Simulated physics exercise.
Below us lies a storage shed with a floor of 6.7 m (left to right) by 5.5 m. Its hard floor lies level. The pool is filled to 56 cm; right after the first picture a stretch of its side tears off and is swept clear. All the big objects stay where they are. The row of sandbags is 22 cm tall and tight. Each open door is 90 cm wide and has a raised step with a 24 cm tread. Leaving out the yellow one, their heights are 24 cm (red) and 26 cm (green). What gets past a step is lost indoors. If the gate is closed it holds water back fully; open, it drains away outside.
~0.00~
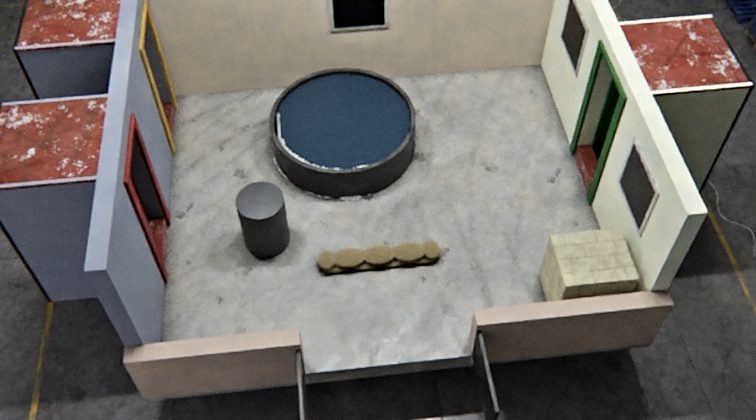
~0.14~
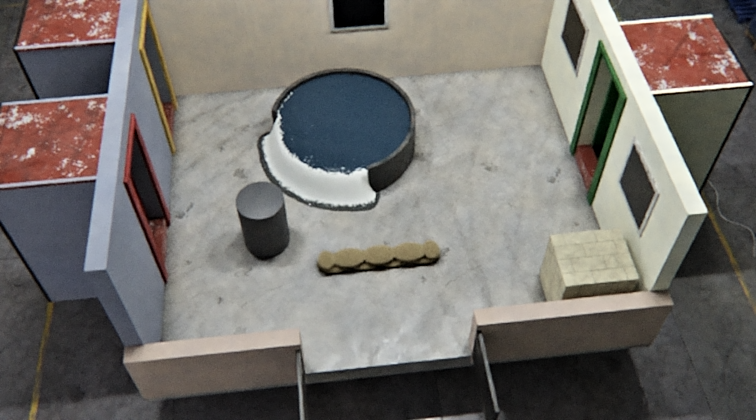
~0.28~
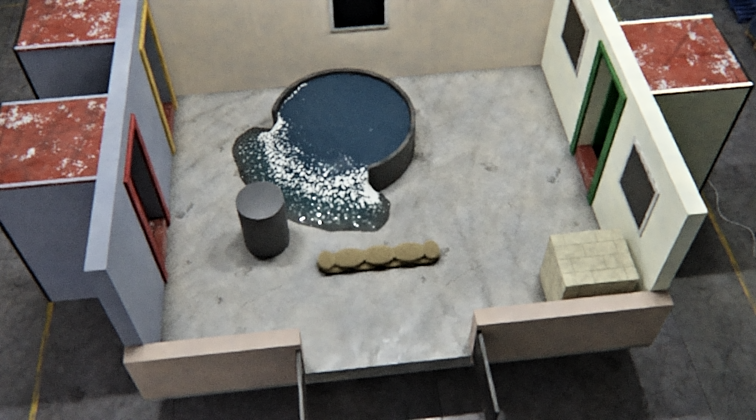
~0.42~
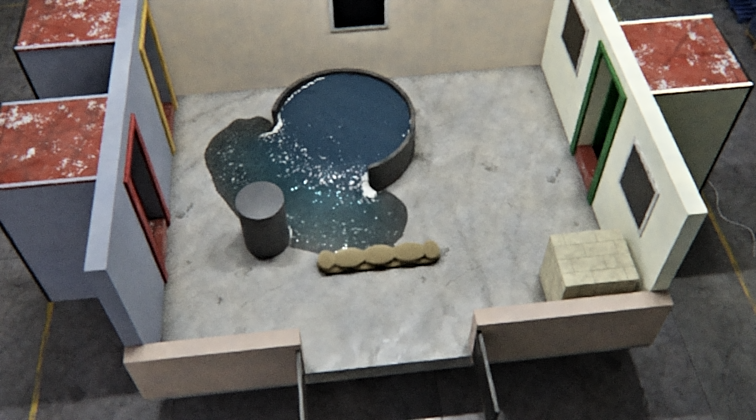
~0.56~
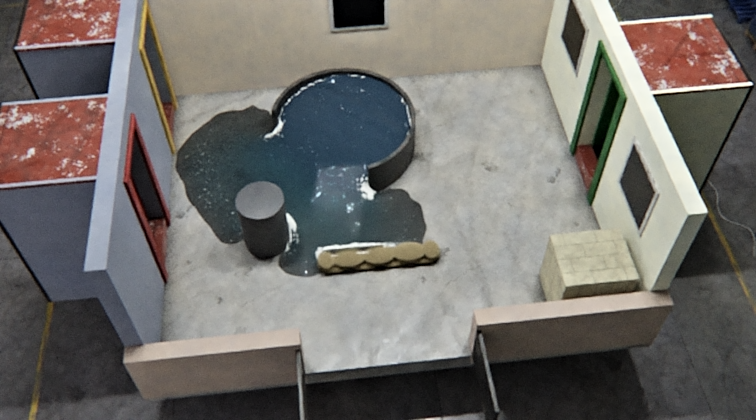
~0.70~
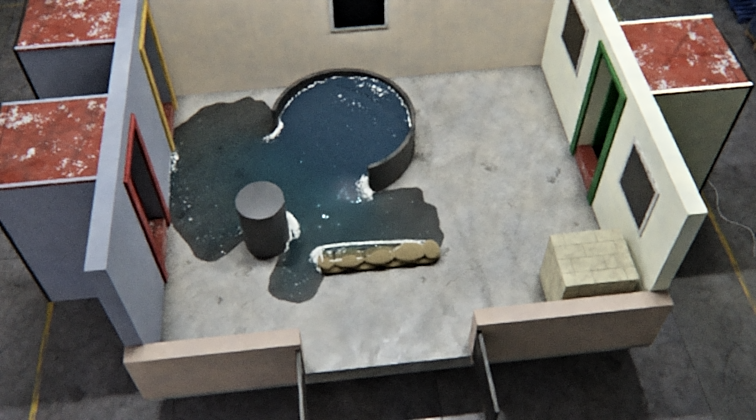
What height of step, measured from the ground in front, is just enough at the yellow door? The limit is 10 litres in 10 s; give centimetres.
About 10.5 cm.
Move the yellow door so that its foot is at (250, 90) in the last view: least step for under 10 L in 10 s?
About 9.0 cm.
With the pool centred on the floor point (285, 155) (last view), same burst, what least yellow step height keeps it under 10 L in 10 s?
About 10.5 cm.
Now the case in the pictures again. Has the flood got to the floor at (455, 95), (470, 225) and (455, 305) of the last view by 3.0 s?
In turn: Not reached, under water, still dry.
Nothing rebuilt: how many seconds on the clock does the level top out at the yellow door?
Near 1.2 s.
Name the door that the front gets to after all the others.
The green one.
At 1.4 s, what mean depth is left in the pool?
About 29 cm.
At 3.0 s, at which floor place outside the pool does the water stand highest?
Near (161, 350).
After 1.4 s water covers 35 % of the floor, deepest (35 cm) near (284, 225); 12 cm at the yellow door, 0 litres in over its 21 cm step.
After 3.0 s water covers 60 % of the floor, deepest (30 cm) near (161, 350); 9 cm at the yellow door, 0 litres in over its 21 cm step.
After 10.0 s water covers 95 % of the floor, deepest (10 cm) near (419, 144); 7 cm at the yellow door, 0 litres in over its 21 cm step.
At the yellow door as built, the water arrived by 0.8 s and peaked near 13 cm at 1.2 s.
Run again over the same 10 s with other heights there, 20 litres in over 9 cm, 5 litres over 12 cm. The limit of 10 litres is kept from about 10.5 cm up.
